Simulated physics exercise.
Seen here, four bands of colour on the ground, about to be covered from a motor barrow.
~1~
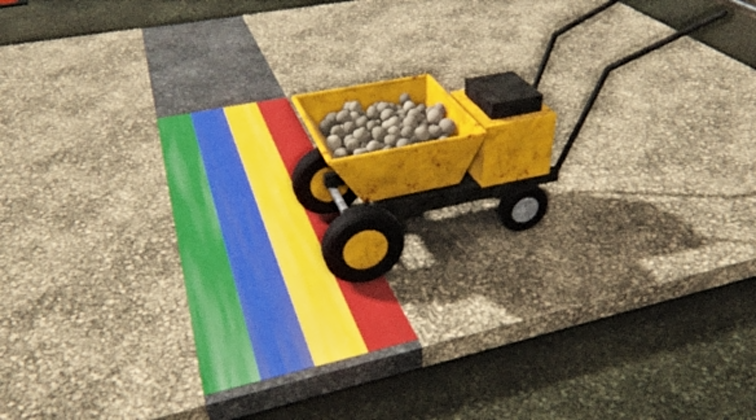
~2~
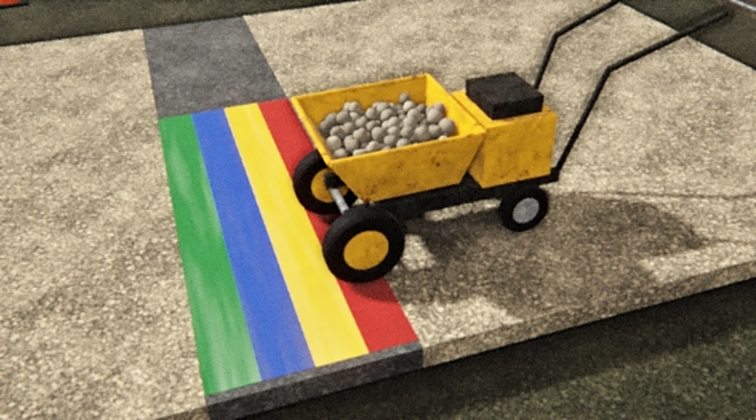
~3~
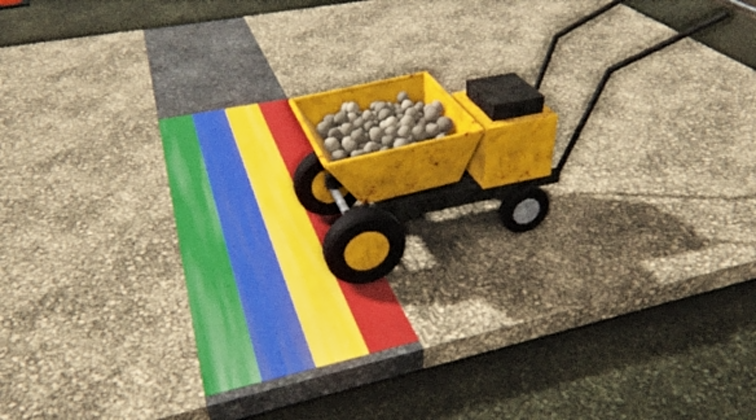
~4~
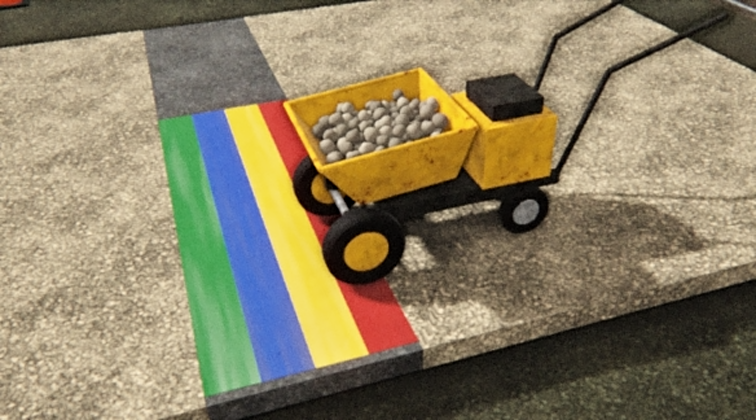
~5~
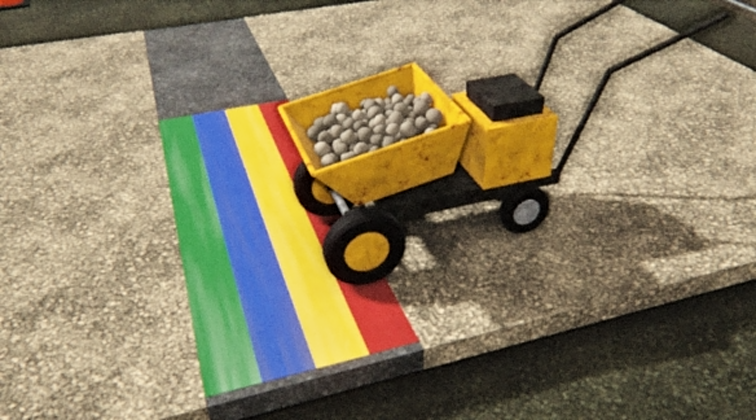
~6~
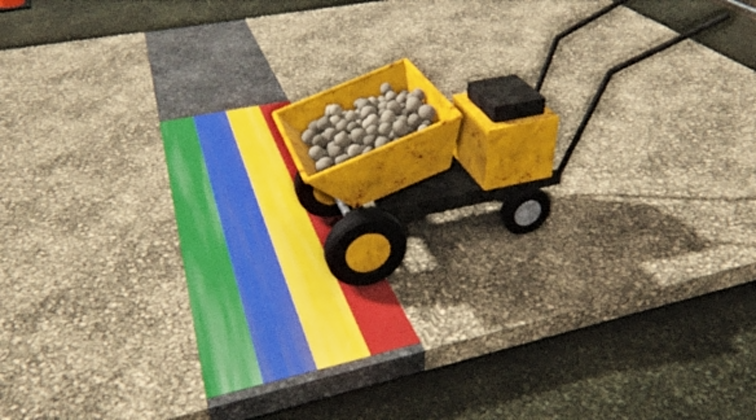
The clip shows a yellow motor barrow loaded with rounded pebbles standing beside green, blue, yellow and red bands on the ground. The barrow stays in place while its skip, level at first, tilts slightly forward to the left.
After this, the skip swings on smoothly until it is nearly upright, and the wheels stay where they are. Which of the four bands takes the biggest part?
The heap favours the green strip.
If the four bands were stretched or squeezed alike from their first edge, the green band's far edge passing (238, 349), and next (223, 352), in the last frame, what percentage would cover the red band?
Near 0 % and 0 %.
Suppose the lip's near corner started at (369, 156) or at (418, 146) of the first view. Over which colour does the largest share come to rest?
The first try: The blue strip. The second: The yellow strip.
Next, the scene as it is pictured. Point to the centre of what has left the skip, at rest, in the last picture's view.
Near (206, 270).
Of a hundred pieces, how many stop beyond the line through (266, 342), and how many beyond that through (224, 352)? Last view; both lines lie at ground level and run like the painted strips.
The first gives 80 %, the second 50 %.
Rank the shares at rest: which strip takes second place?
It is the strip in blue.
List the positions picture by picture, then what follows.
The first frame shows lip of the skip (331, 163), level; top of the load (382, 136), river pebbles; red strip (374, 306); yellow strip (325, 318); blue strip (275, 330); green strip (223, 343).
The second frame shows lip of the skip (330, 164), level; top of the load (388, 128).
The third frame shows lip of the skip (327, 167), tipped barely; top of the load (385, 128).
The fourth frame shows lip of the skip (321, 170), tipped a little; top of the load (410, 128).
The fifth frame shows lip of the skip (314, 174), tipped a little; top of the load (404, 125).
The sixth frame shows lip of the skip (307, 181), tipped a little; top of the load (398, 123); red strip (376, 309); yellow strip (328, 321); blue strip (278, 334); green strip (225, 346).
Just after the last frame, skip tipped steeply; every one in the skip.
A moment on, skip tipped right over; the larger part in the skip; just a few over the blue strip; about a tenth over the green strip.
Further on, skip tipped right over; roughly a quarter in the skip; about a tenth over the blue strip; roughly a third over the green strip; roughly a quarter off the paint.
When it is over, skip tipped right over; just a few in the skip; not one over the red strip; just a few over the yellow strip; roughly a quarter over the blue strip; roughly half over the green strip; roughly a third off the paint.
